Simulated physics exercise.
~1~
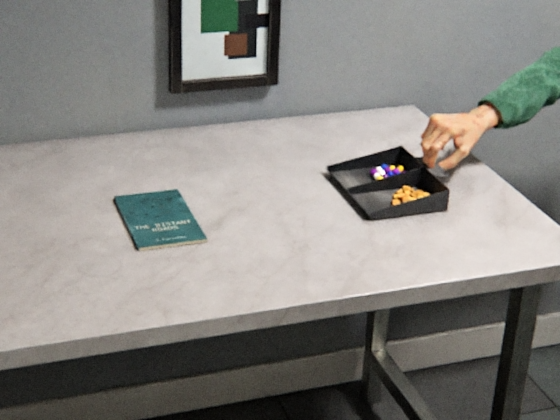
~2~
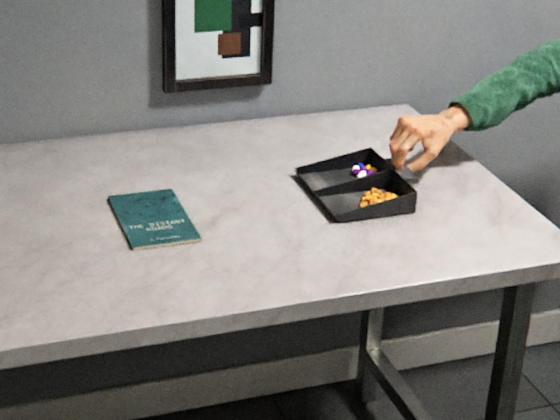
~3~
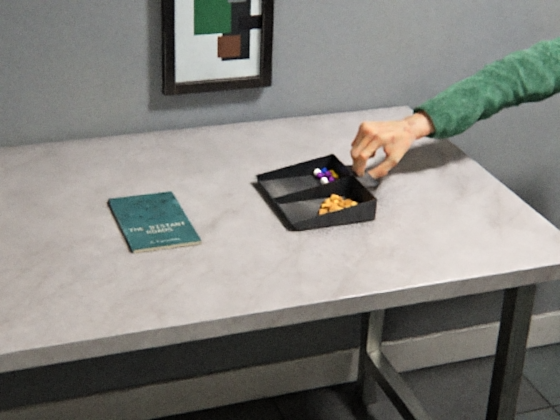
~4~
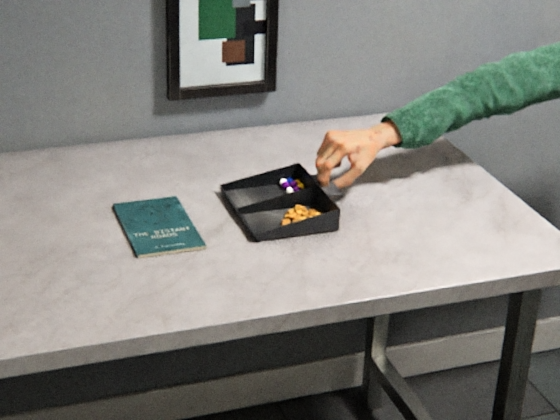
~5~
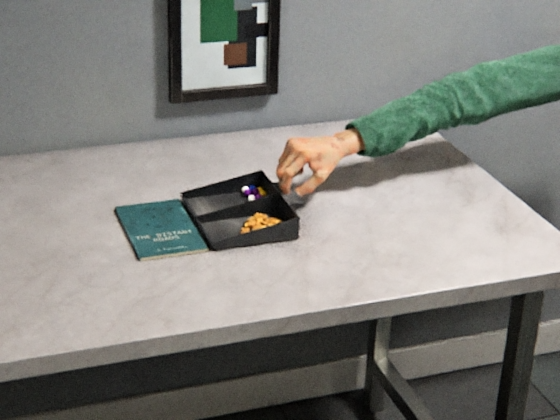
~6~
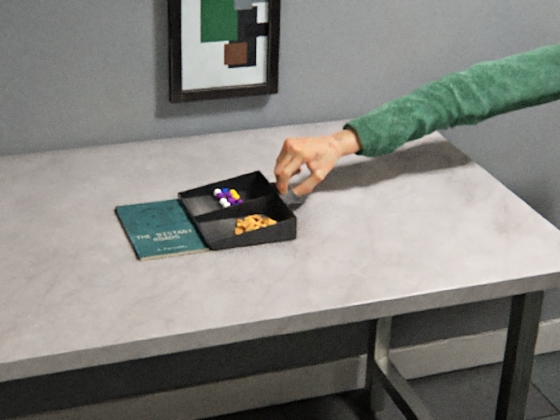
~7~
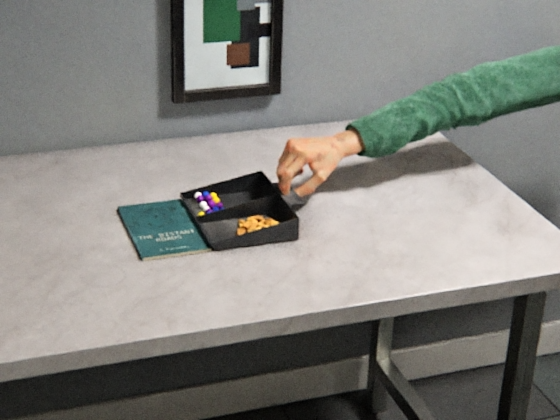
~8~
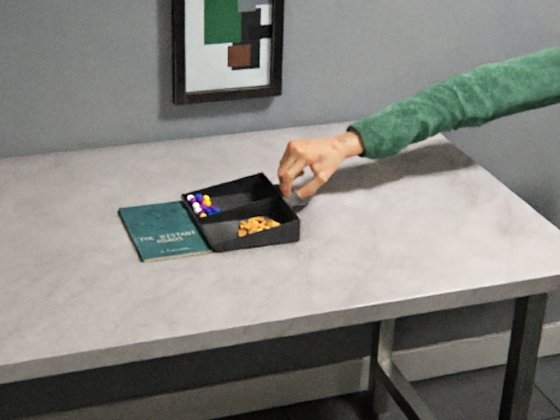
The clip shows a hand in a green sleeve pushing a black divided tray leftward along a table until it stops against a thin teal book; the small purple, white and yellow pieces slide toward the tray's front rim, while the orange pieces stay mostly put, and everything remains inside.
